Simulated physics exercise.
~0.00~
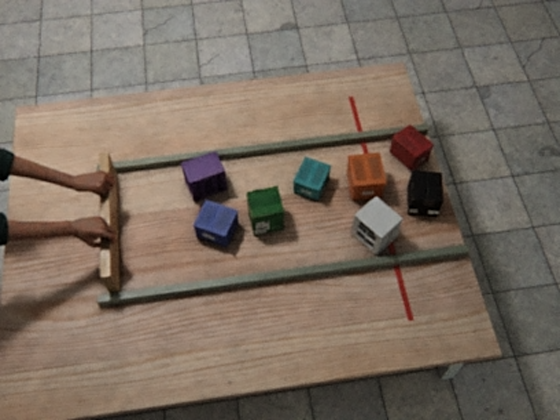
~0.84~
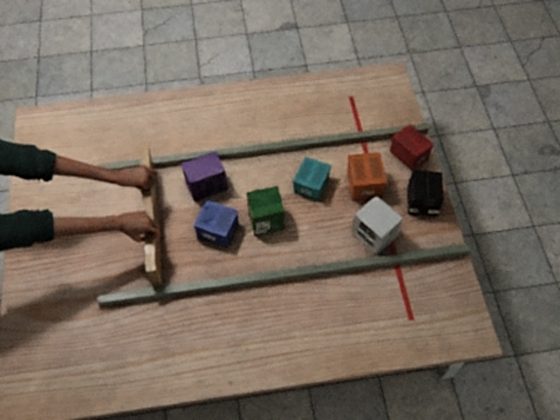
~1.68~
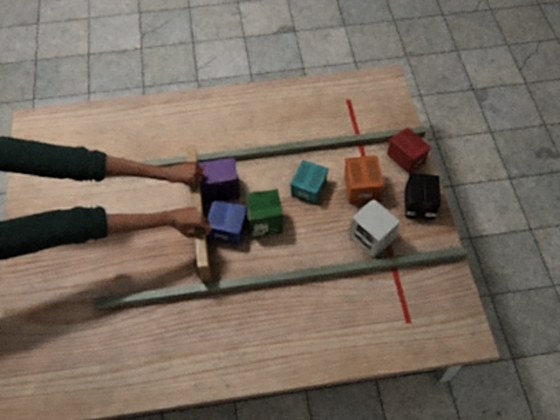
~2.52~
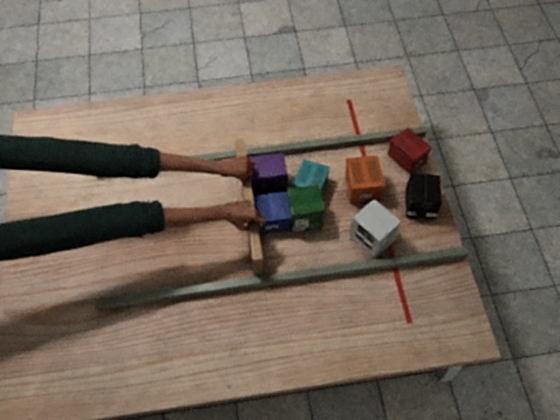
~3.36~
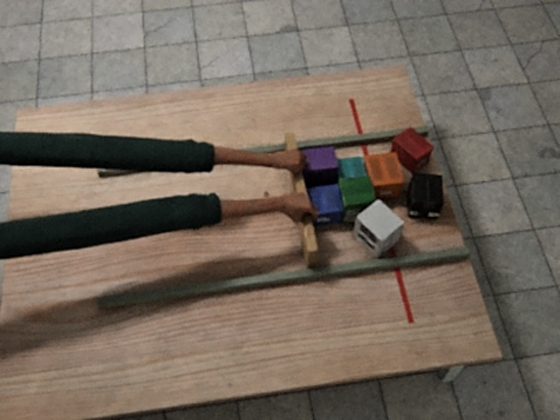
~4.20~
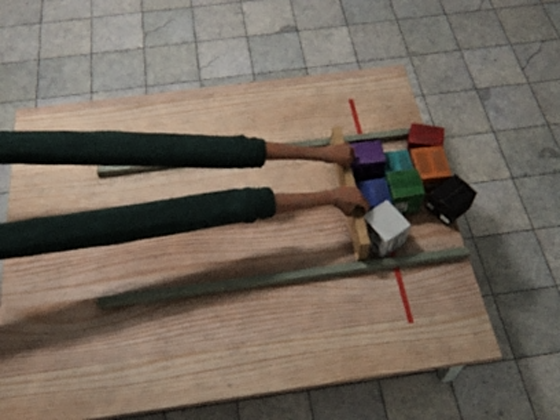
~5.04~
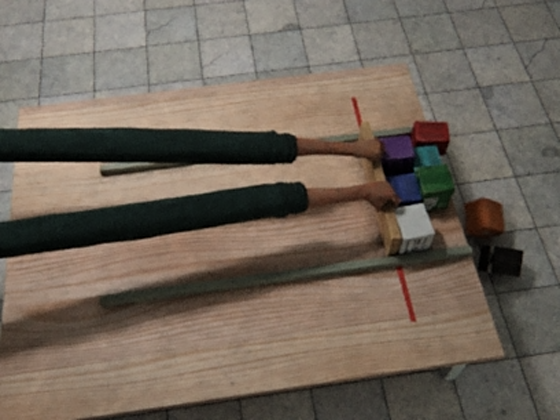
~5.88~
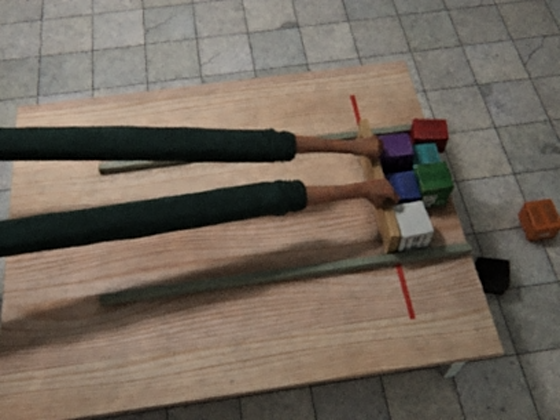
On a wooden table above a tiled floor, two hands slid a wooden plank steadily to the right, bunching scattered colourful boxes together until the orange and black ones dropped off the far edge, while the others stayed on top as the plank stopped.
